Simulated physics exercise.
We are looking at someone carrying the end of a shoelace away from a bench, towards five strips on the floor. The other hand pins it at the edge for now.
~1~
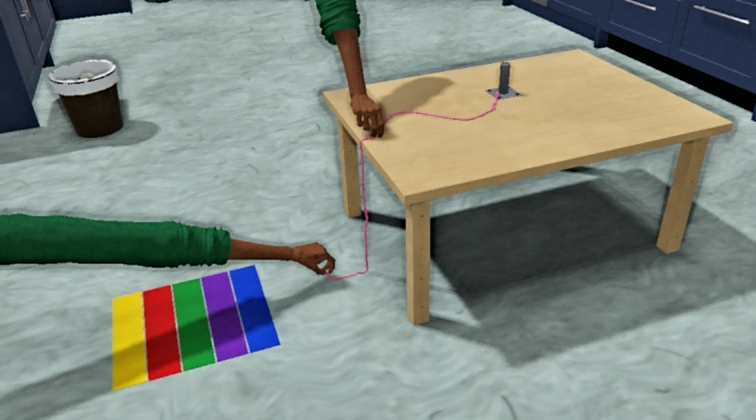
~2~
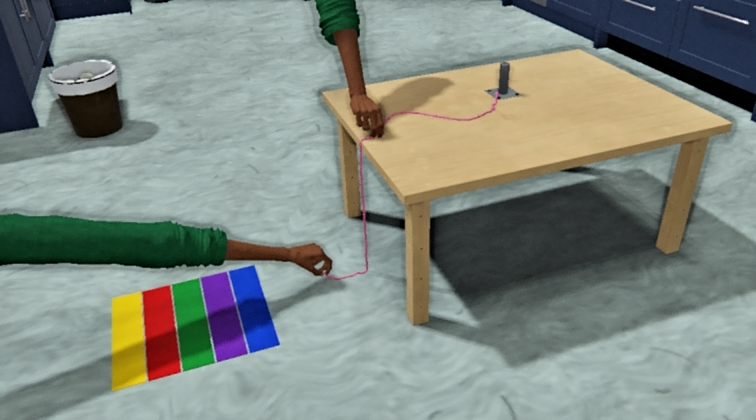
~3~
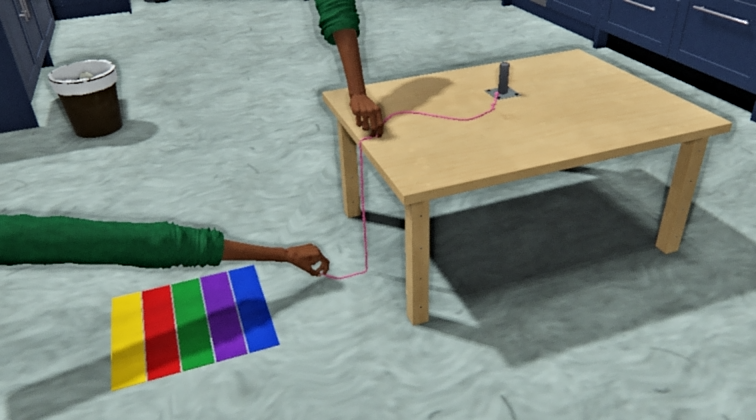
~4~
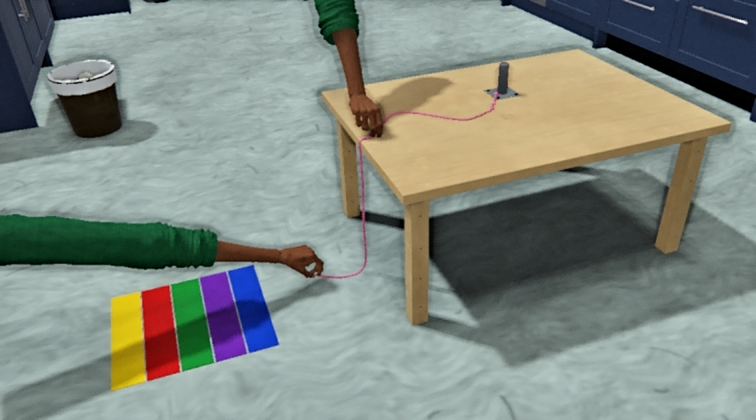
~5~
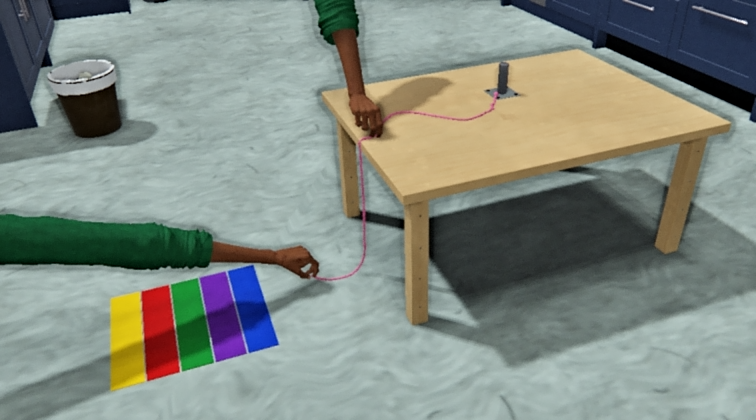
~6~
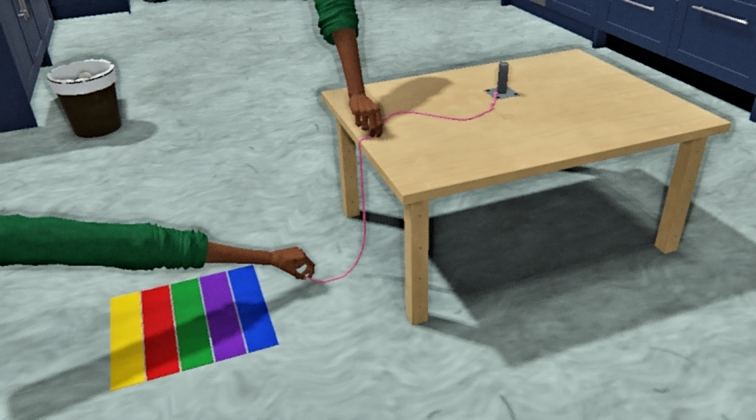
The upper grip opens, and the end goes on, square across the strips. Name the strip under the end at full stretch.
The end stops over the red strip.
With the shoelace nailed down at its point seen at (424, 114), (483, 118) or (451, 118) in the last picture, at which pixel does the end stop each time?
About (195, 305), (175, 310) and (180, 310).
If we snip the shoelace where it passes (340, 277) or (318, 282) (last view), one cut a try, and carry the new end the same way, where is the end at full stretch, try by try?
Near (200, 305) and (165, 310).
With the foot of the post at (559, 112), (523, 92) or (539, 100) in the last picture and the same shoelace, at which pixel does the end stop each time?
In that order: (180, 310), (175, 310) and (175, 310).
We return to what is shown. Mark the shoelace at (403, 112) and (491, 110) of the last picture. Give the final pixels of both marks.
They go to (375, 130) and to (460, 104).
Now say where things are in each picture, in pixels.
End (328, 272); blue (261, 332); purple (229, 341); green (197, 349); red (164, 358); yellow (129, 368), in the first picture.
End (324, 273); shoelace through (492, 105) (450, 119) (391, 117) (362, 144) (364, 208) (366, 261), in the second picture.
End (322, 273), in the third picture.
End (316, 275); shoelace through (491, 105) (449, 118) (390, 116) (361, 144) (363, 207) (366, 260), in the fourth picture.
End (311, 276), in the fifth picture.
End (307, 277); shoelace through (491, 104) (449, 118) (390, 116) (360, 144) (364, 207) (357, 261), in the sixth picture.
A little later, end near (215, 299); over purple.
Next, end near (173, 310); over green.
When it is tight, end near (148, 316); over red. It gets as far as the red strip.
